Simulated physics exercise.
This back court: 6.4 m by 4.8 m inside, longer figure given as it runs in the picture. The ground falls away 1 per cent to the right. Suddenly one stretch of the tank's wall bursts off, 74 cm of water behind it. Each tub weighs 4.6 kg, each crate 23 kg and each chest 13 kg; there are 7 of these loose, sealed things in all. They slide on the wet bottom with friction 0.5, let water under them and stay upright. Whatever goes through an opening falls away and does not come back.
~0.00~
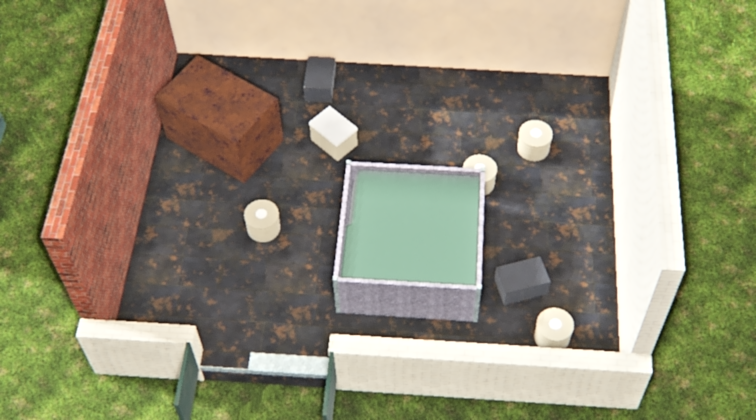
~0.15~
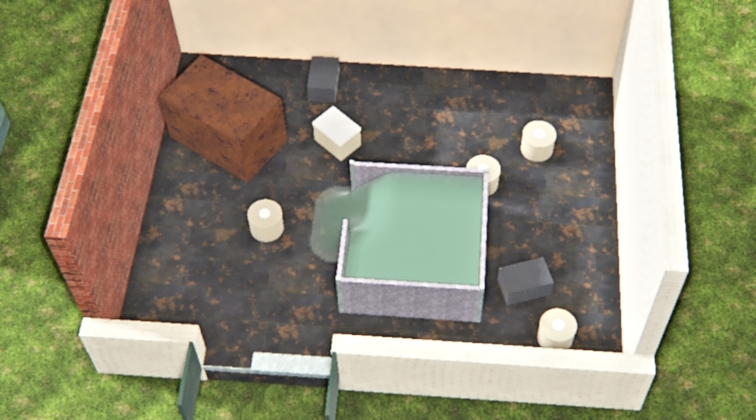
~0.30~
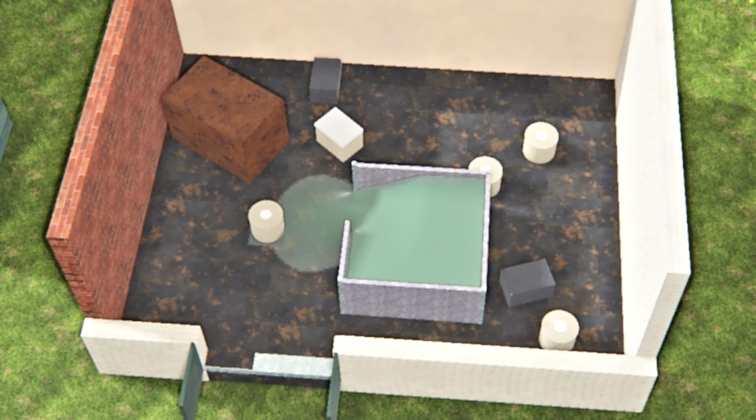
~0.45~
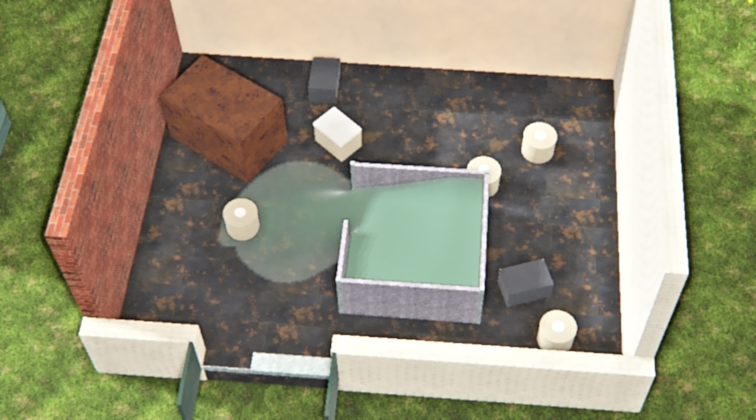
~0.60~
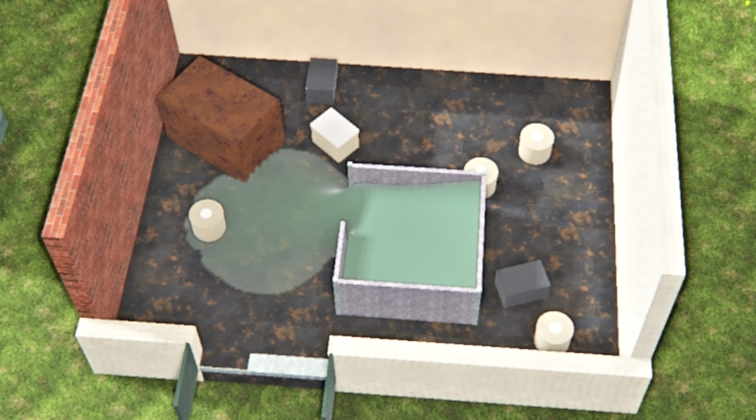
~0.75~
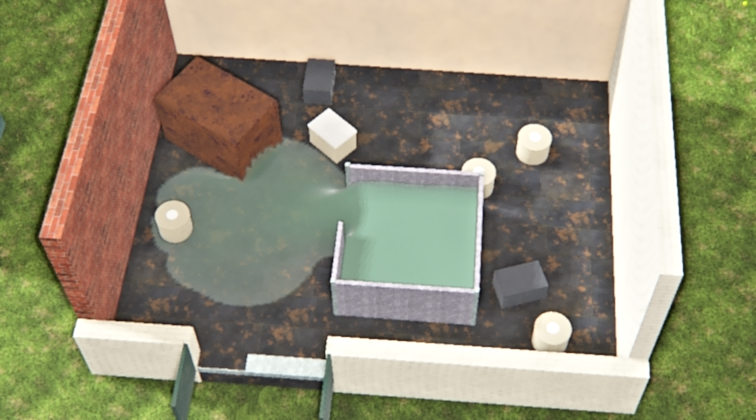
A pale-walled tank of green water stands in a dark, rust-flecked court, seen from high above, with a brick wall at left and grass outside. Around it sit a large rusty-brown block, a white box, two dark grey boxes and four cream tubs. Part of the tank's left wall bursts away, and water spreads leftward across the ground, carrying the nearest tub left while the other objects stay put.
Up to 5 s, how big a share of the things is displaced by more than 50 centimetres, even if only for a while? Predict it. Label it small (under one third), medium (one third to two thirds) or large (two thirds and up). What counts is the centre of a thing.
Small.
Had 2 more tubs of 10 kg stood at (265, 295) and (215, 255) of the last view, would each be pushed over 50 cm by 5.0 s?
Taking them in order: Above the mark and above the mark.
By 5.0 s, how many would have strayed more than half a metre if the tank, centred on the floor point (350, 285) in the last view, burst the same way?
2.
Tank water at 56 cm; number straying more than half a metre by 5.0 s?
Then it comes to 1.
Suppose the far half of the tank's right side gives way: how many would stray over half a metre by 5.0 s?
That gives 4 of them.
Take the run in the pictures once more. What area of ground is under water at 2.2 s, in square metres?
At that time the wet patch spans about 14 m2.
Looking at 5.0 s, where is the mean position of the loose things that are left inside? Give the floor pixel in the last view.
The centre is close to (462, 214).
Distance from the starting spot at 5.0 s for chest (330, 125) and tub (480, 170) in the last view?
First: 40 cm. Second: 0 cm.
After 1.1 s 1 of 7 are over 50 cm from their spots; 1 afloat.
After 2.2 s 1 of 7 are over 50 cm from their spots; 1 afloat.
After 3.5 s 1 of 7 are over 50 cm from their spots; 1 afloat.
After 5.0 s 2 of 7 are over 50 cm from their spots, and 2 have been at some point; 1 afloat.
